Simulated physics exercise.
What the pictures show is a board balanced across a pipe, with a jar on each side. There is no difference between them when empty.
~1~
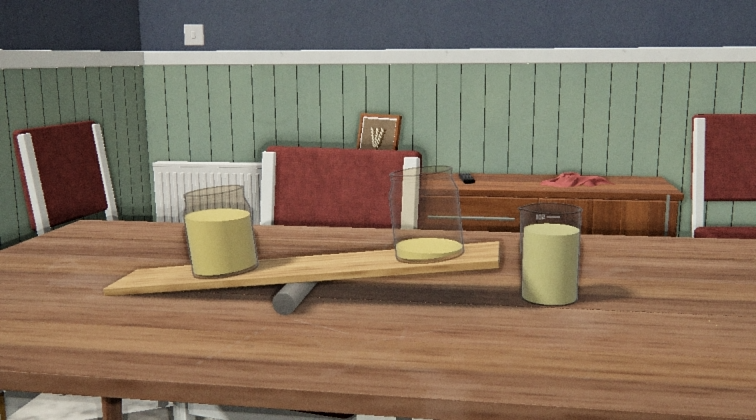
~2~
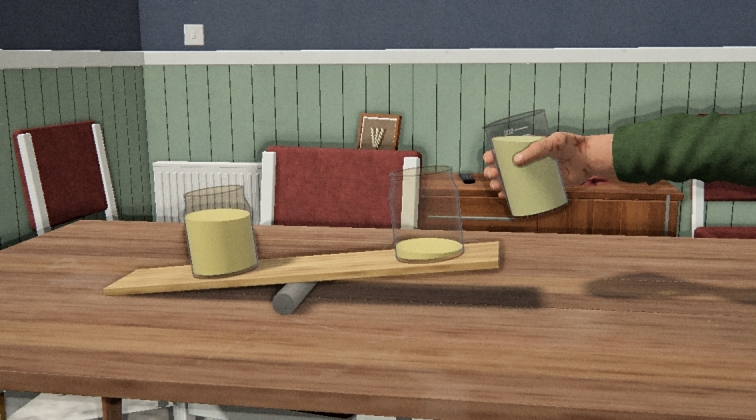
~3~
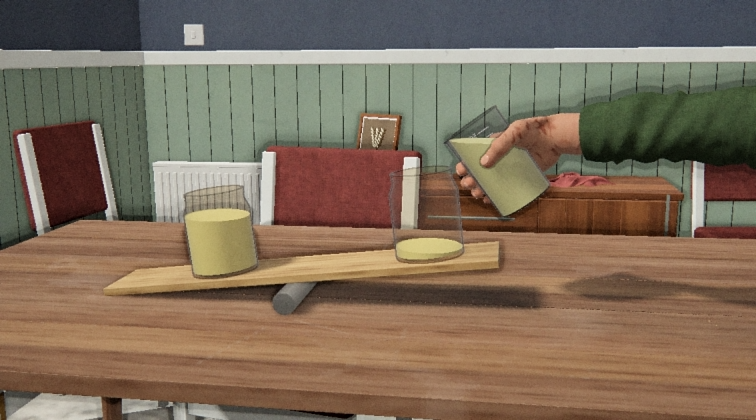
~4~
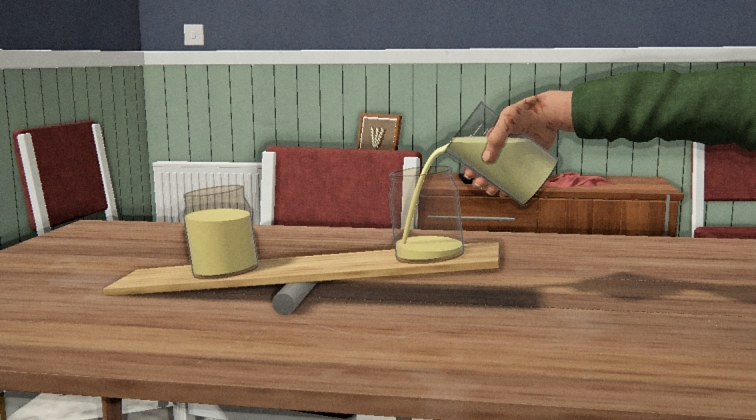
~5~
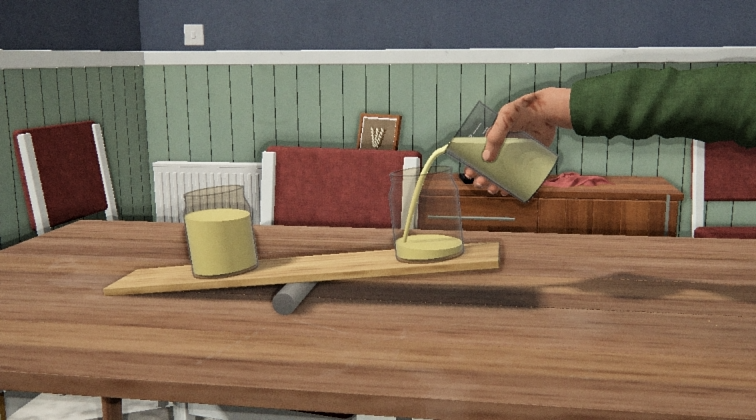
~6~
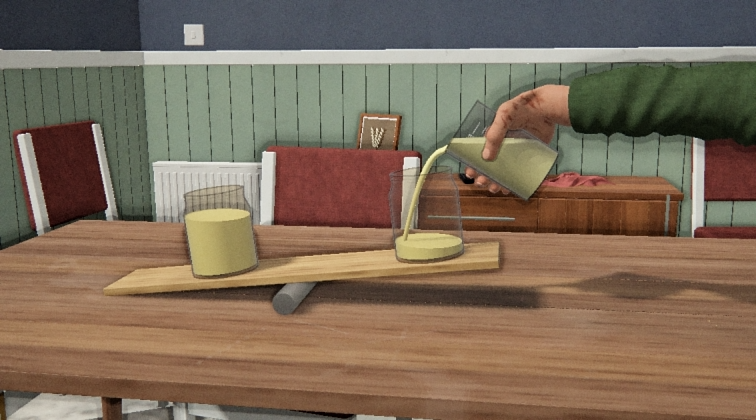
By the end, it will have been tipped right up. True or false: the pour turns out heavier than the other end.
True.
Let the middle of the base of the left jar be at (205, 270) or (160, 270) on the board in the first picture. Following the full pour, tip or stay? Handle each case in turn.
In that order, it turns and then remains put.
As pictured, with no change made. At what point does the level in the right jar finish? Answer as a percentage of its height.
60 %.
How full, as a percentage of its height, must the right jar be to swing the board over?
Estimated fill: Near 30 per cent.
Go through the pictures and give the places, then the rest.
In the first frame, nothing is moving yet; beaker (550, 253) about three quarters full; right jar (426, 211) nearly empty, raised; left jar (220, 228) about two thirds full, on the low side.
In the second frame, the beaker is picked up; pipe (285, 302); right jar nearly empty, surface at (429, 246).
In the third frame, the beaker leans over the right jar; beaker (499, 161) tipped 35° with all of its load; right jar (426, 211) nearly empty.
In the fourth frame, the lemonade is flowing; pipe (285, 302); right jar nearly empty, surface at (429, 244); left jar about two thirds full, surface at (218, 216).
In the fifth frame, the lemonade is flowing; beaker (501, 152) tipped 55° with nearly all of its load; right jar (426, 211) nearly empty.
In the sixth frame, the lemonade is flowing; pipe (285, 302); right jar nearly empty, surface at (429, 241); left jar about two thirds full, surface at (218, 216).
Next, the right jar is about a third full; the board has swung over, and that end is down.
After that, the right jar is about half full; the board has swung over, and that end is down.
Finally, the right jar is about two thirds full; the board has swung over, and that end is down.
